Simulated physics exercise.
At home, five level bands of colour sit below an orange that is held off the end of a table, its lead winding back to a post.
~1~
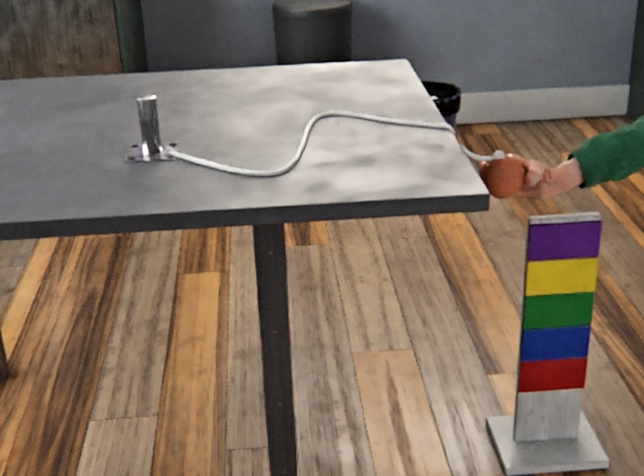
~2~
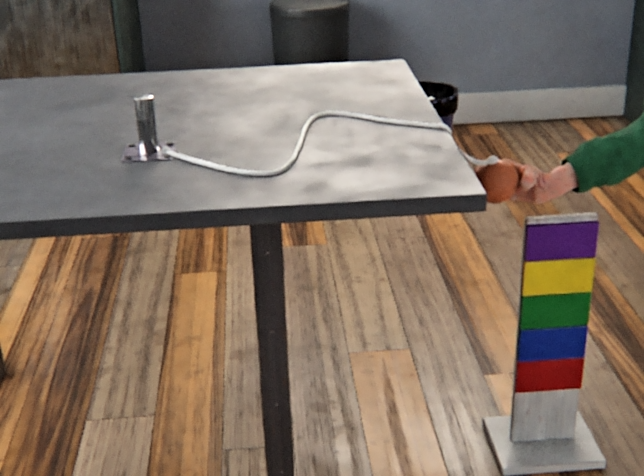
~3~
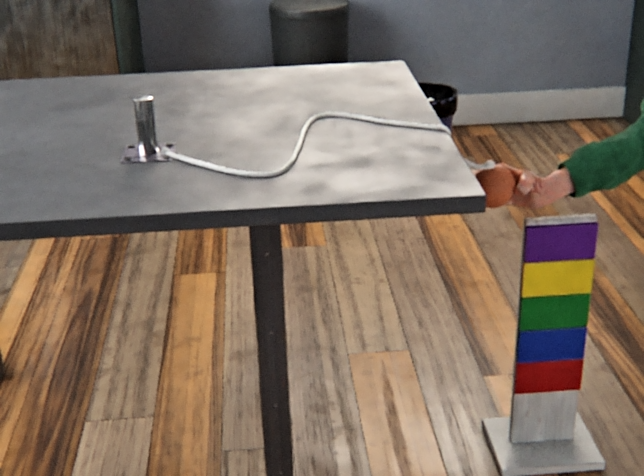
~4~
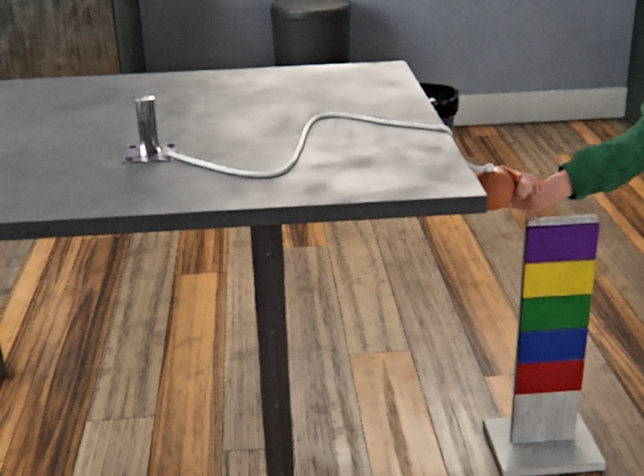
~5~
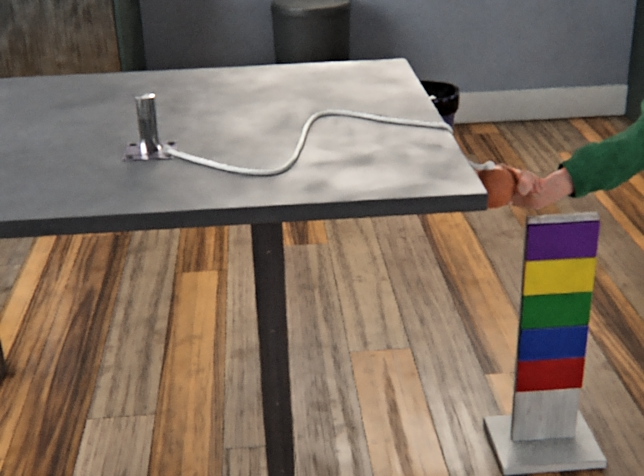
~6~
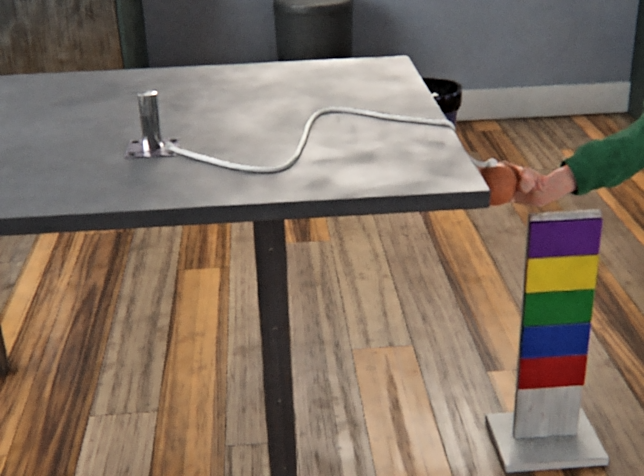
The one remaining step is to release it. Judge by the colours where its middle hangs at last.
Level with blue.
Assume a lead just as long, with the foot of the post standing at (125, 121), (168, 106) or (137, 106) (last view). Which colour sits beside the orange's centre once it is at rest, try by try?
First try: Green; second try: Blue; third try: Green.
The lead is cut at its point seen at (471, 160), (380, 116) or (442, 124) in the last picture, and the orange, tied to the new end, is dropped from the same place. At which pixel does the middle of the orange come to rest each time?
Near (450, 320), (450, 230) and (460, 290).
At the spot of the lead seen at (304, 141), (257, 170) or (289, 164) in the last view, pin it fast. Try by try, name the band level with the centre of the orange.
First try yellow, second try green, third try green.
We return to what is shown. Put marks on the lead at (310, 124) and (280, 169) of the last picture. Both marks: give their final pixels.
Final positions are (435, 134) and (308, 140), in that order.
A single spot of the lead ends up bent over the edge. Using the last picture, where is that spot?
About (313, 118).
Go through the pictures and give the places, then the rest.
The first picture shows orange (502, 177); purple (565, 242); yellow (562, 277); green (559, 312); blue (556, 344); red (554, 376).
The second picture shows orange (496, 182); lead through (195, 161) (277, 172) (303, 137) (337, 114) (415, 124).
The third picture shows orange (493, 187).
The fourth picture shows orange (492, 189); lead through (196, 162) (278, 174) (303, 139) (338, 115) (416, 126).
The fifth picture shows orange (493, 187).
The sixth picture shows orange (495, 185); lead through (199, 157) (280, 169) (306, 134) (340, 110) (418, 121).
Early on, orange near (423, 358); level with blue.
Midway, orange near (470, 351); level with blue.
Finally, orange near (448, 363); level with blue. The lead holds its middle at blue.
